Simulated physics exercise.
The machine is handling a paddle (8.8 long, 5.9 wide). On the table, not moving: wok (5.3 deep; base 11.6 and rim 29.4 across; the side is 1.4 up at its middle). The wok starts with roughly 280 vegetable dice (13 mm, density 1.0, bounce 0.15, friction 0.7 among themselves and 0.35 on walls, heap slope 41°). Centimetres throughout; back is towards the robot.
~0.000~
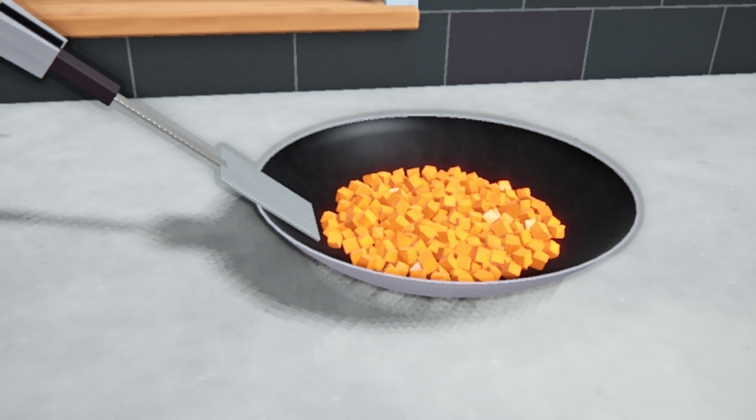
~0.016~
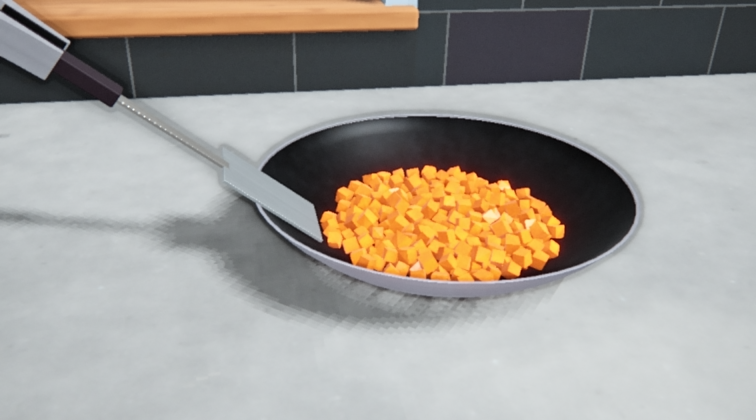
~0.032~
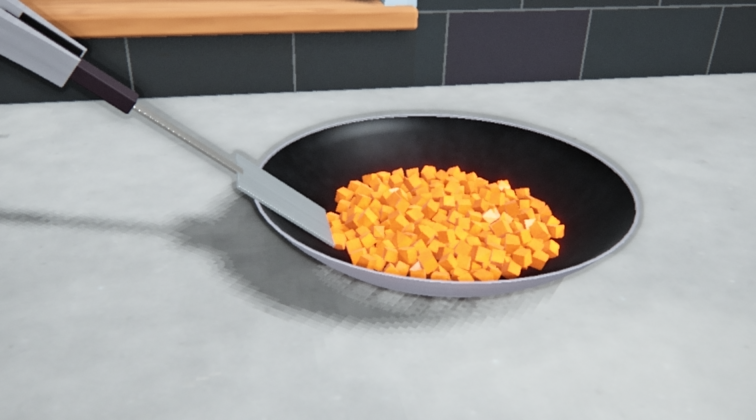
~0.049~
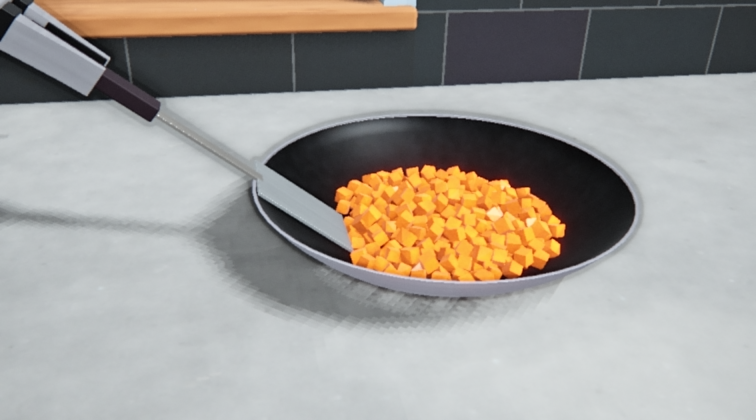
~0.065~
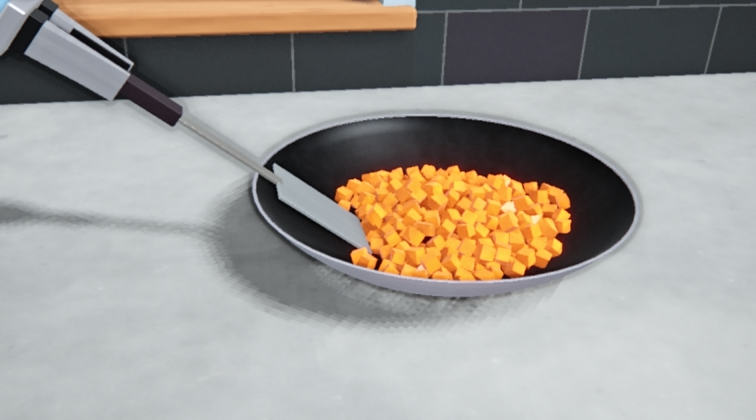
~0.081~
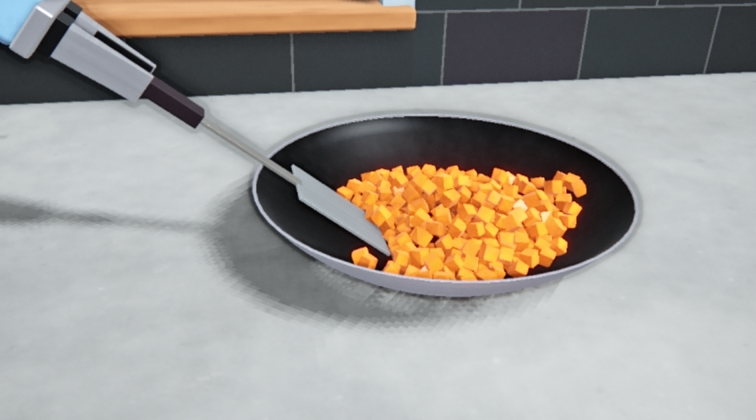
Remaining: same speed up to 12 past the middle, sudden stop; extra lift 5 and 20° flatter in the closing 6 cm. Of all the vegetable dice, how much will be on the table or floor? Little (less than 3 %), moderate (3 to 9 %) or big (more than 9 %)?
A big share, more than 9 %, ends on the table or floor.
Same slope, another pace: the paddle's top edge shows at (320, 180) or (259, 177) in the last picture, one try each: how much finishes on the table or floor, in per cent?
About 35 and 15 per cent.
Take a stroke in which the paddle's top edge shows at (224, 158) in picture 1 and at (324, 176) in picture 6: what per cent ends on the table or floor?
Some 35 per cent.
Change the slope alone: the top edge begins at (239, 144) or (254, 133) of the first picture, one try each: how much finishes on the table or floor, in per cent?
Some 25 and 30 per cent.
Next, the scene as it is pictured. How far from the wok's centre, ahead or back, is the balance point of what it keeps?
Some 3.0 cm ahead.
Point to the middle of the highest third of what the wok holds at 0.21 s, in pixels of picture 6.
Near (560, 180).
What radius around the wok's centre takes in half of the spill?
About 34 cm.
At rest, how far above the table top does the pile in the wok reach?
Some 5.5 cm.
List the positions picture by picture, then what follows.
In the first picture, paddle top edge at (220, 163), sloping 39°; upper third of the load around (441, 216), from x 330 to 555, top at y 175; 278 in the wok.
In the second picture, paddle top edge at (223, 164), sloping 39°; upper third of the load around (441, 216), from x 330 to 555, top at y 175.
In the third picture, paddle top edge at (237, 170), sloping 39°; upper third of the load around (441, 215), from x 330 to 555, top at y 175.
In the fourth picture, paddle top edge at (257, 176), sloping 39°; upper third of the load around (445, 213), from x 345 to 555, top at y 175.
In the fifth picture, paddle top edge at (277, 180), sloping 39°; upper third of the load around (460, 207), from x 345 to 565, top at y 175.
In the sixth picture, paddle top edge at (296, 181), sloping 39°; upper third of the load around (485, 206), from x 345 to 580, top at y 175; 278 in the wok.
After 0.15 s, sloping 39°, highest piece 7 above the table; 276 in the wok, 2 on the blade or in flight.
After 0.21 s, sloping 35°, highest piece 7 above the table; 273 in the wok, 5 on the blade or in flight.
After 0.45 s, sloping 19°, highest piece 15 above the table; 193 in the wok, 54 on the table or floor, 31 on the blade or in flight.
After 1.50 s, sloping 19°, highest piece 6 above the table; 193 in the wok, 85 on the table or floor.
At rest, 193 in the wok, 85 on the table or floor. That is 31 % on the table or floor.
